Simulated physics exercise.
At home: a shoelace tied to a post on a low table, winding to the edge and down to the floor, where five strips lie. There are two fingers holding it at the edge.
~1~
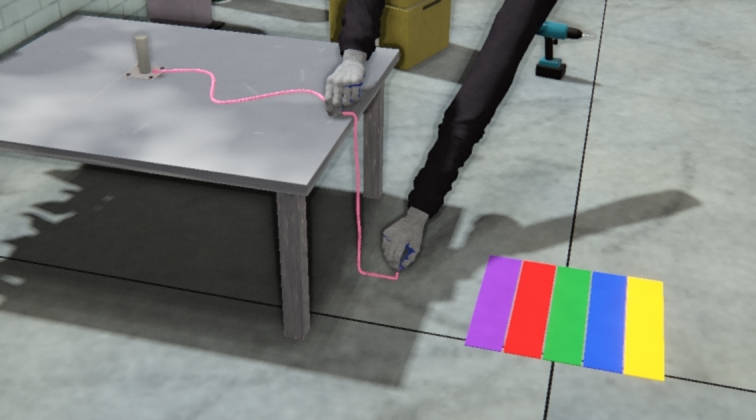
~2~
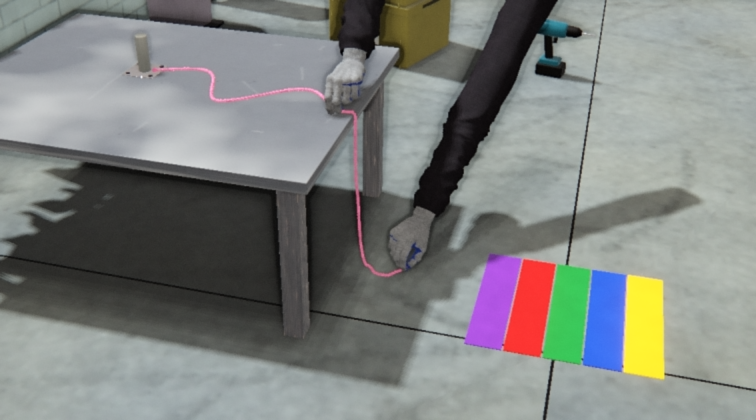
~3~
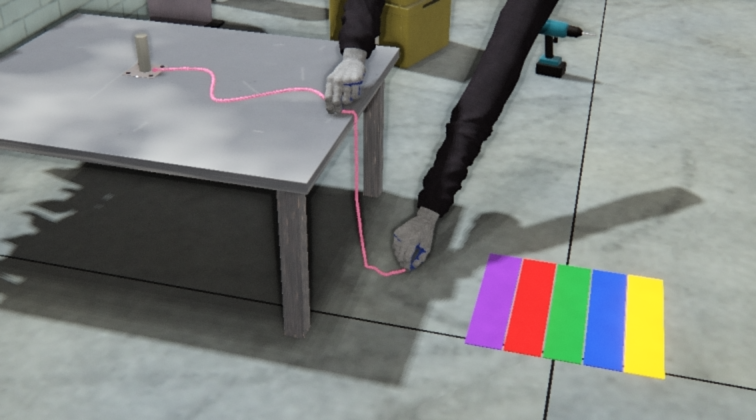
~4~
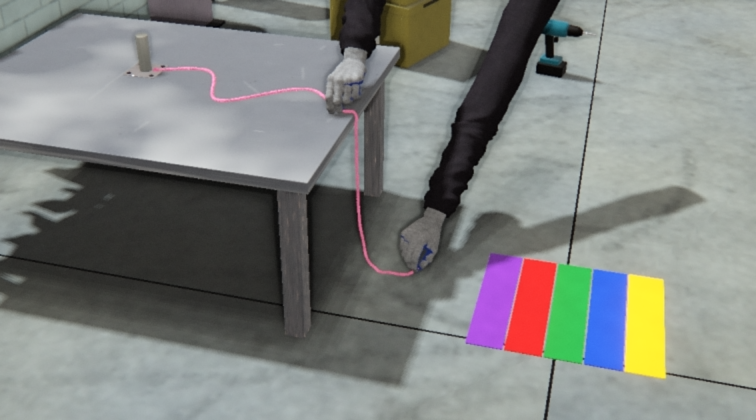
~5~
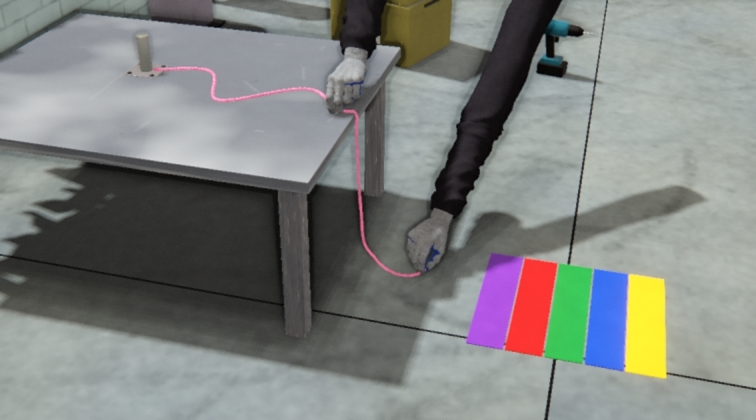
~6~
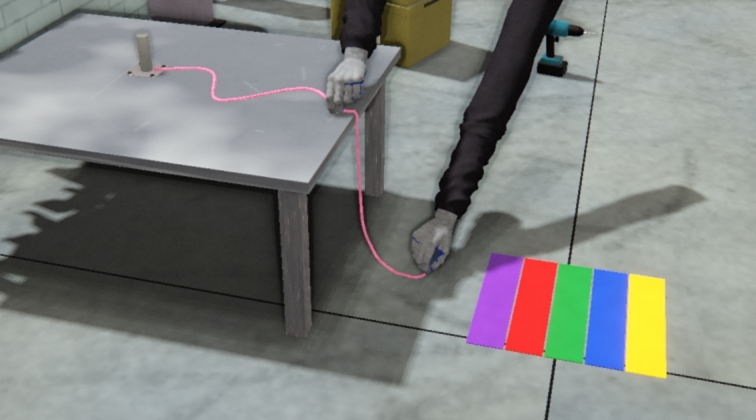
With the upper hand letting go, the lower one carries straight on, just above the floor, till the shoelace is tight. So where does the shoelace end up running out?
Over blue.
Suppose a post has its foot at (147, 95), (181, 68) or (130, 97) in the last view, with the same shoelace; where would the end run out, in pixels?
Try by try: (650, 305), (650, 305) and (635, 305).
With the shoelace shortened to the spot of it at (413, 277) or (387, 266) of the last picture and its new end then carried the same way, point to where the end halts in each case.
Near (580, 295) and (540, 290).
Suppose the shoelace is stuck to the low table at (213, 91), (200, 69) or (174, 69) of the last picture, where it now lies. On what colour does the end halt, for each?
Lab note - strips reached: Green; blue; blue.
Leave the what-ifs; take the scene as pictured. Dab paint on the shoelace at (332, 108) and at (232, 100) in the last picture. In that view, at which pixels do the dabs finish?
Near (399, 143) and (282, 95).
Soon after, end near (547, 289); over red.
After that, end near (588, 296); over green.
At the stop, end near (613, 300); over blue. It gets as far as the blue strip.
